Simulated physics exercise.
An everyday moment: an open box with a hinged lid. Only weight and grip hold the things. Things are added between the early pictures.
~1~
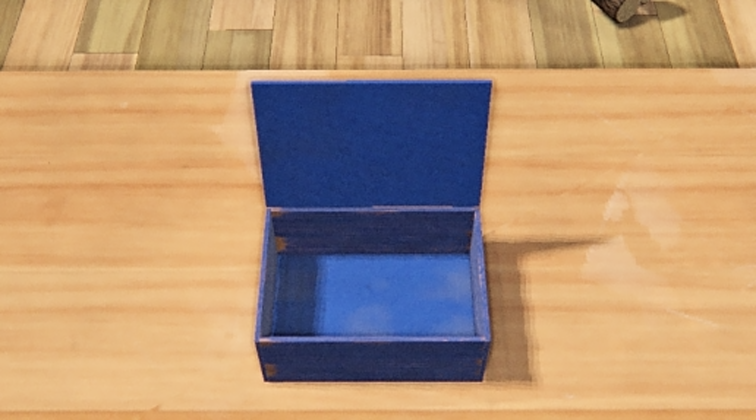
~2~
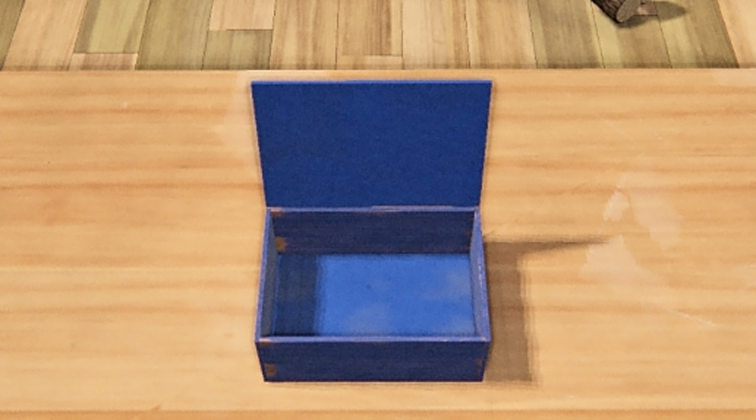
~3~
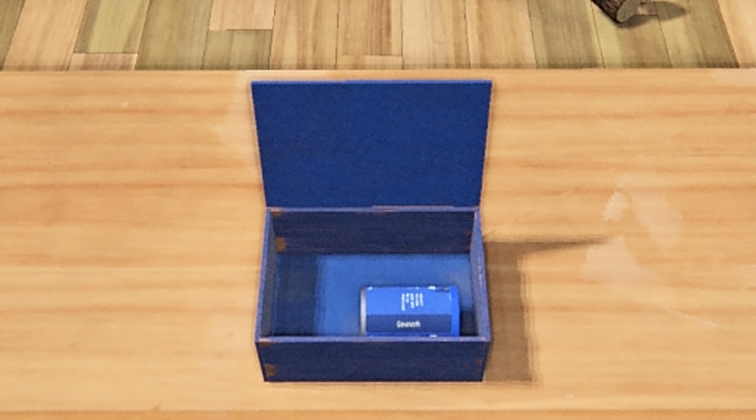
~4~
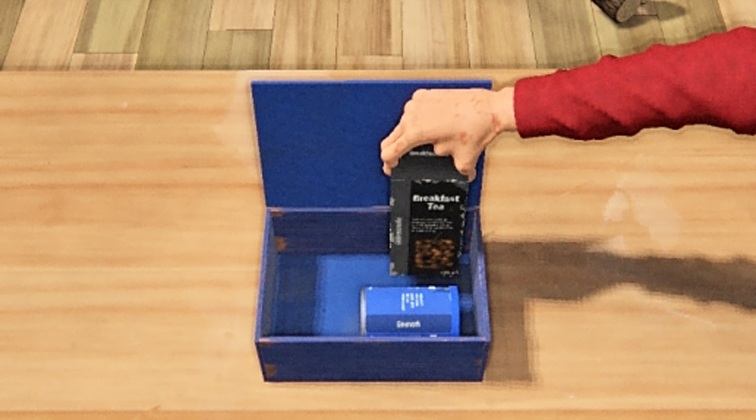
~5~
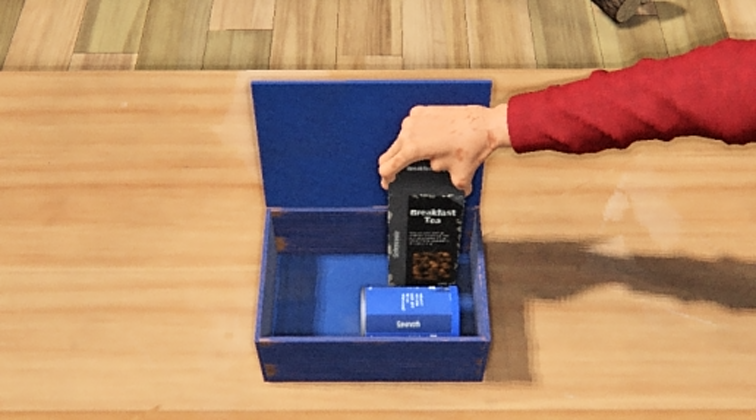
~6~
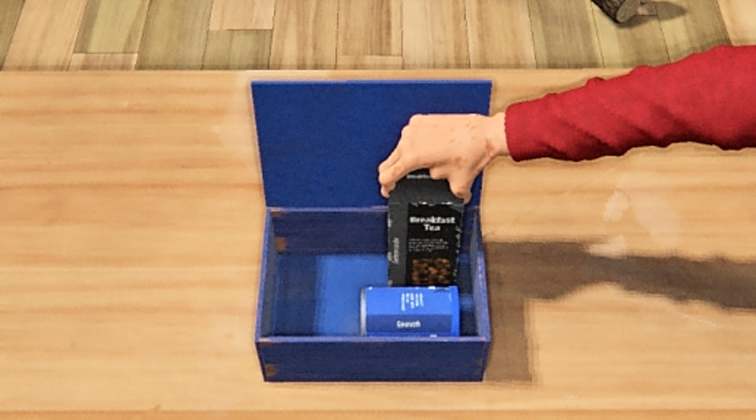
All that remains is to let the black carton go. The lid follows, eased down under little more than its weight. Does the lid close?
It is held up.
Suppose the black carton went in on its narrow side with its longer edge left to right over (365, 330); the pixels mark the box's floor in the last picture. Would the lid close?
Then it sits on the rim.
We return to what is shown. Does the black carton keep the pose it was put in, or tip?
It ends up tilted.
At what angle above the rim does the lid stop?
About 25°.
Then, 1.40 s after the last picture, lid 80° above the rim.
Then, 2.10 s after the last picture, lid 50° above the rim; black carton tipped 22° from how it was near (424, 258).
Then, 2.50 s after the last picture, lid 27° above the rim; black carton tipped 48° from how it was near (424, 277); blue tin rolled a little.
At rest, lid 27° above the rim; tipped over in the box, black carton; blue tin in place. Seen from the same camera at the end, black carton near (424, 277).
